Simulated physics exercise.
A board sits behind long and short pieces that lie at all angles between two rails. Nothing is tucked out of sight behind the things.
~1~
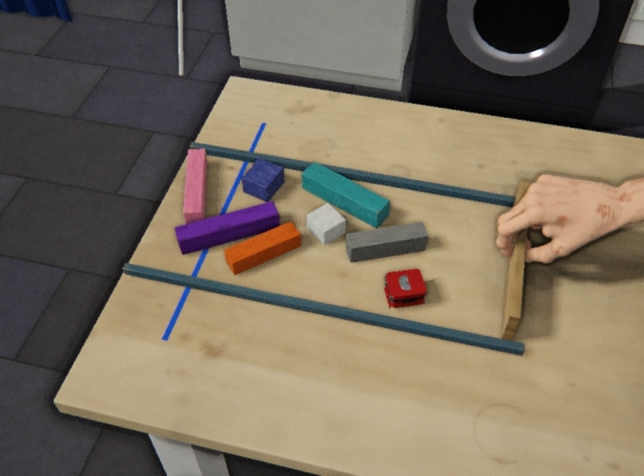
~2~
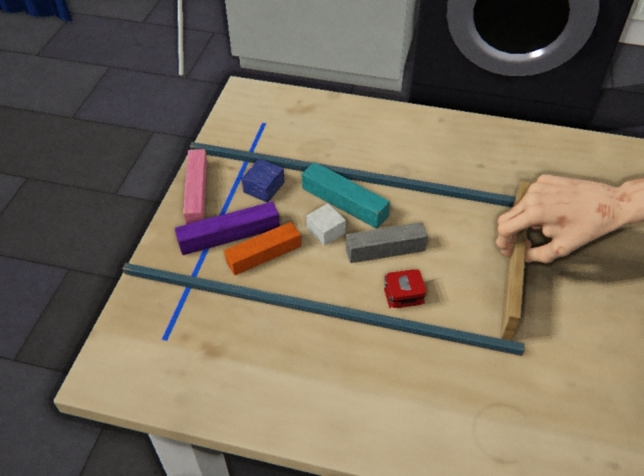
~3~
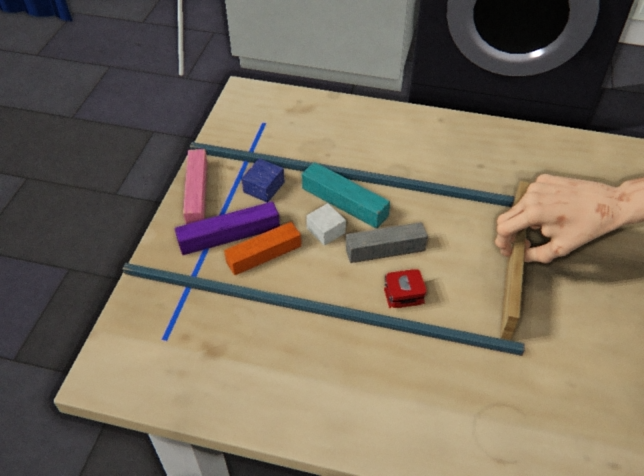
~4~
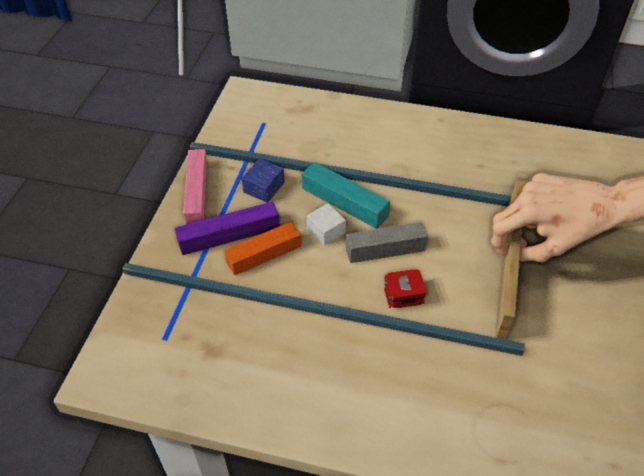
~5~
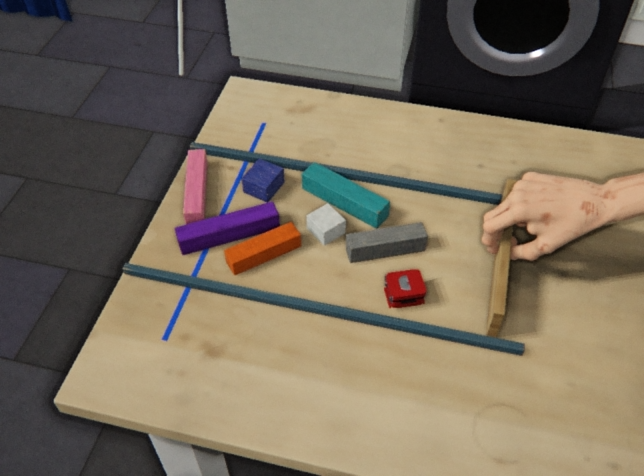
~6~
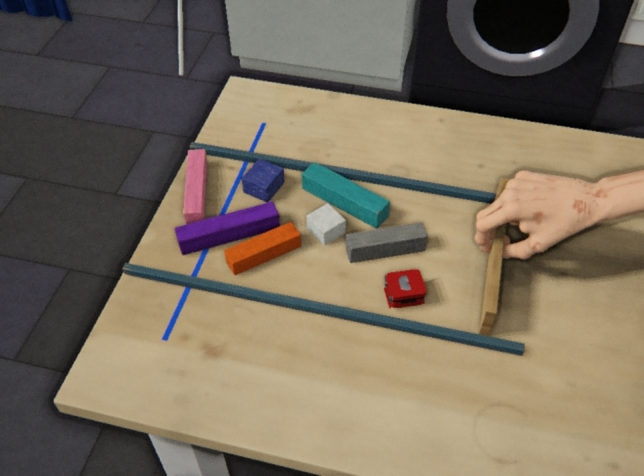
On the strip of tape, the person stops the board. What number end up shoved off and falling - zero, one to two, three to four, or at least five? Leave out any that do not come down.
Band: Three to four.
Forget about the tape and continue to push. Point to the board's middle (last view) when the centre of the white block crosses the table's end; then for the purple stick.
Near (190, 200) in the first case, near (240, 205) in the other.
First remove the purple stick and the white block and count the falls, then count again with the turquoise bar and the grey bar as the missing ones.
First 1, then 0.
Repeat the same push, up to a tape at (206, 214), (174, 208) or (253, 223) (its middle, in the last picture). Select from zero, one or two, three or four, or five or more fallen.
Counts for the three tries are three or four, 5 or more and either one or two.
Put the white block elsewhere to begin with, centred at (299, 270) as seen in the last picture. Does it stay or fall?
Lab note: Started there, it remains on top.
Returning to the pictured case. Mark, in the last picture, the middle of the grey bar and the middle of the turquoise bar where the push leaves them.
Final positions - grey bar around (185, 218), turquoise bar around (197, 164).
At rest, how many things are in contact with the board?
3 of them.
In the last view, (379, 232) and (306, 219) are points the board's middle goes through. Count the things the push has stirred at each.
Moved so far: 3, later 7.
Soon after, none off yet; pink bar at rest near (196, 186); purple stick at rest near (228, 228); blue block at rest near (263, 180).
At rest, the number that fall off is three or four; fallen, blue block, purple stick and pink bar.
